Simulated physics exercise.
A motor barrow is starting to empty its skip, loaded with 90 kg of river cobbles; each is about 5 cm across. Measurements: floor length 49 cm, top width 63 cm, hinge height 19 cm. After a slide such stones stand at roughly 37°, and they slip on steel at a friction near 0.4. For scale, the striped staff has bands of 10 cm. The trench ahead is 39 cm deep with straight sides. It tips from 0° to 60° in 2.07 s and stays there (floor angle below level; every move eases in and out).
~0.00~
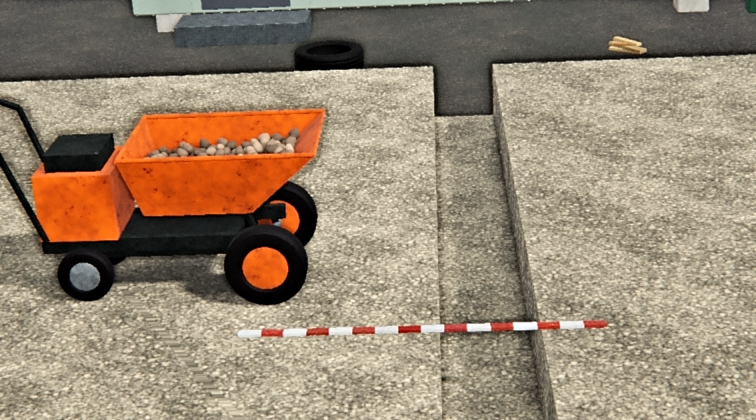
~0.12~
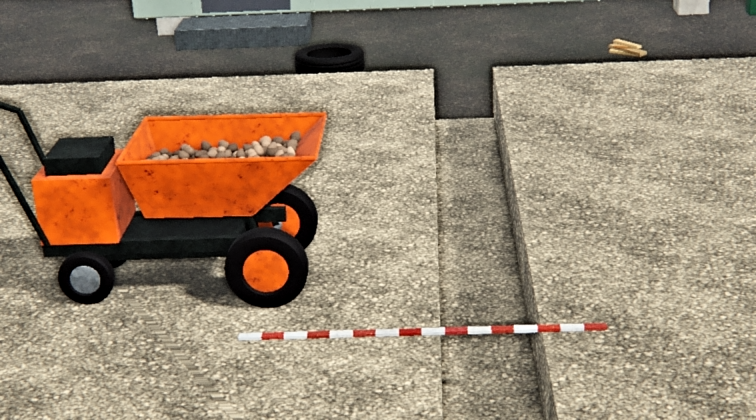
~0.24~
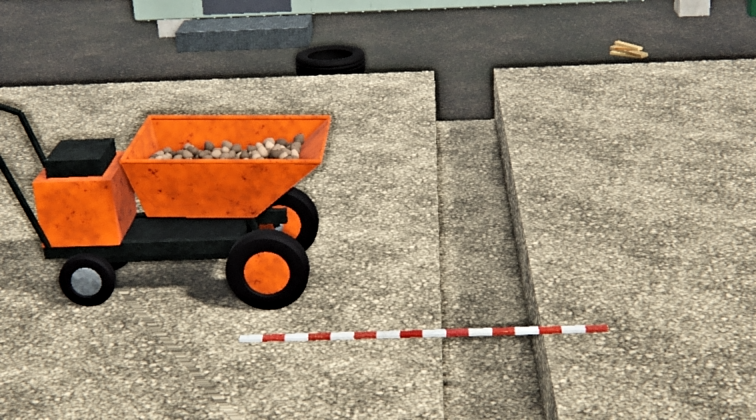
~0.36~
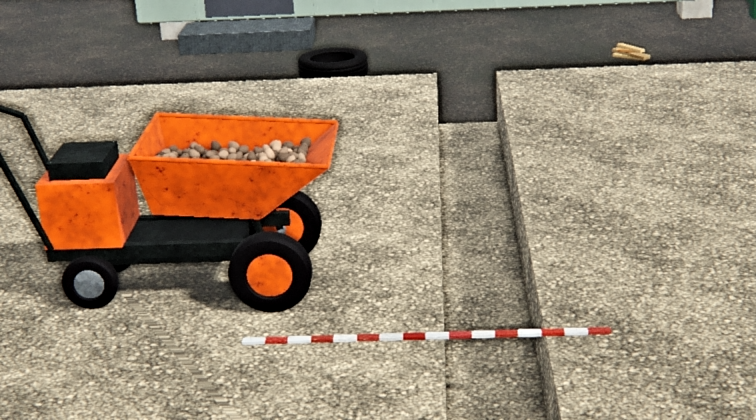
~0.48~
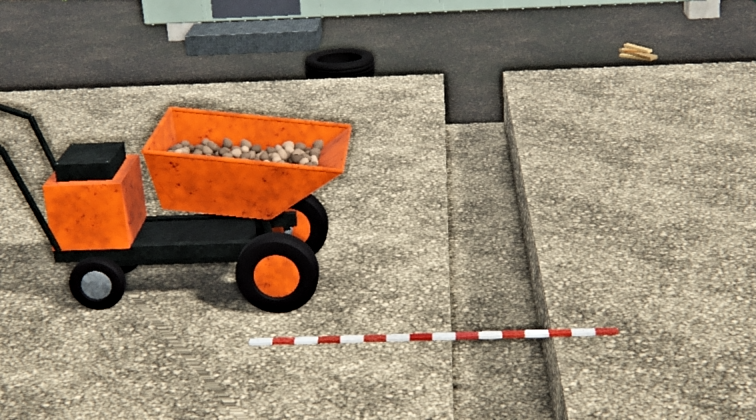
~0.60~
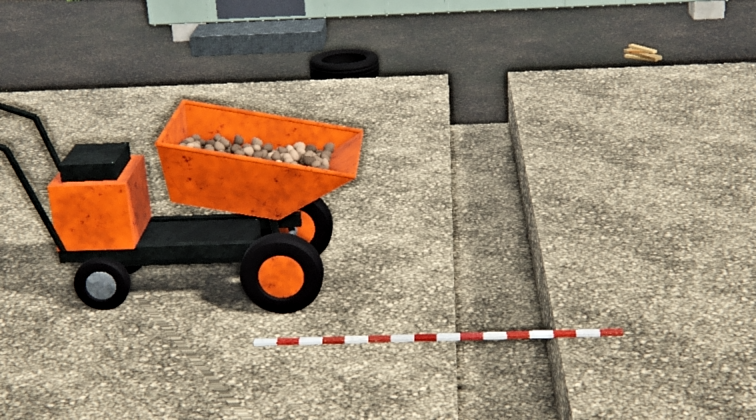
An orange motor barrow loaded with rounded stones stood on pale ground left of a trench, barely moving at first, then its skip slowly tilted forward to the right as the stones shifted slightly.
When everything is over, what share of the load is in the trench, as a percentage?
Close to 78 in a hundred.
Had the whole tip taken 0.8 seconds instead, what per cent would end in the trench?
It'd be some 85 per cent.
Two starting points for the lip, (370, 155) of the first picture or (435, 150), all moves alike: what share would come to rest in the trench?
Near 100 then near 40 percent.
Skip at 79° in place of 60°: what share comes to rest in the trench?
Expect roughly 50 per cent.
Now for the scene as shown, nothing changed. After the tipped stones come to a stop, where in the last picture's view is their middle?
Centre estimate: Around (492, 338).
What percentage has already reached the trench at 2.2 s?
Close to 20 per cent has got there by then.
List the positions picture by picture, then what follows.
Lip at (314, 155), floor tilted 0°, highest stones at (245, 146), in the first frame.
Lip at (316, 158), floor tilted 1°, highest stones at (236, 150); the stones move at 0.1 m/s on average, in the second frame.
The skip is at 2°, its lip at (320, 162); the top of the load is at (239, 150); the stones move at 0.1 m/s on average, in the third frame.
The skip is at 5°, its lip at (328, 167); the top of the load is at (220, 153); the stones move at 0.2 m/s on average, in the fourth frame.
Lip at (342, 171), floor tilted 8°, highest stones at (202, 151); the stones move at 0.3 m/s on average, in the fifth frame.
Lip at (355, 177), floor tilted 12°, highest stones at (208, 145); the stones move at 0.3 m/s on average, in the sixth frame.
After 1.5 s the floor is at 51°; 100 % in the skip; the foremost stones are at (390, 213).
After 2.2 s the floor is at 60°; 62 % in the skip, 20 % short of the trench, 18 % in the trench; the foremost stones are at (525, 345).
After 2.5 s the floor is at 60°; 32 % in the skip, 23 % short of the trench, 45 % in the trench; the foremost stones are at (542, 342).
After 4.5 s the floor is at 60°; 0 % in the skip, 22 % short of the trench, 78 % in the trench; the foremost stones are at (541, 338).
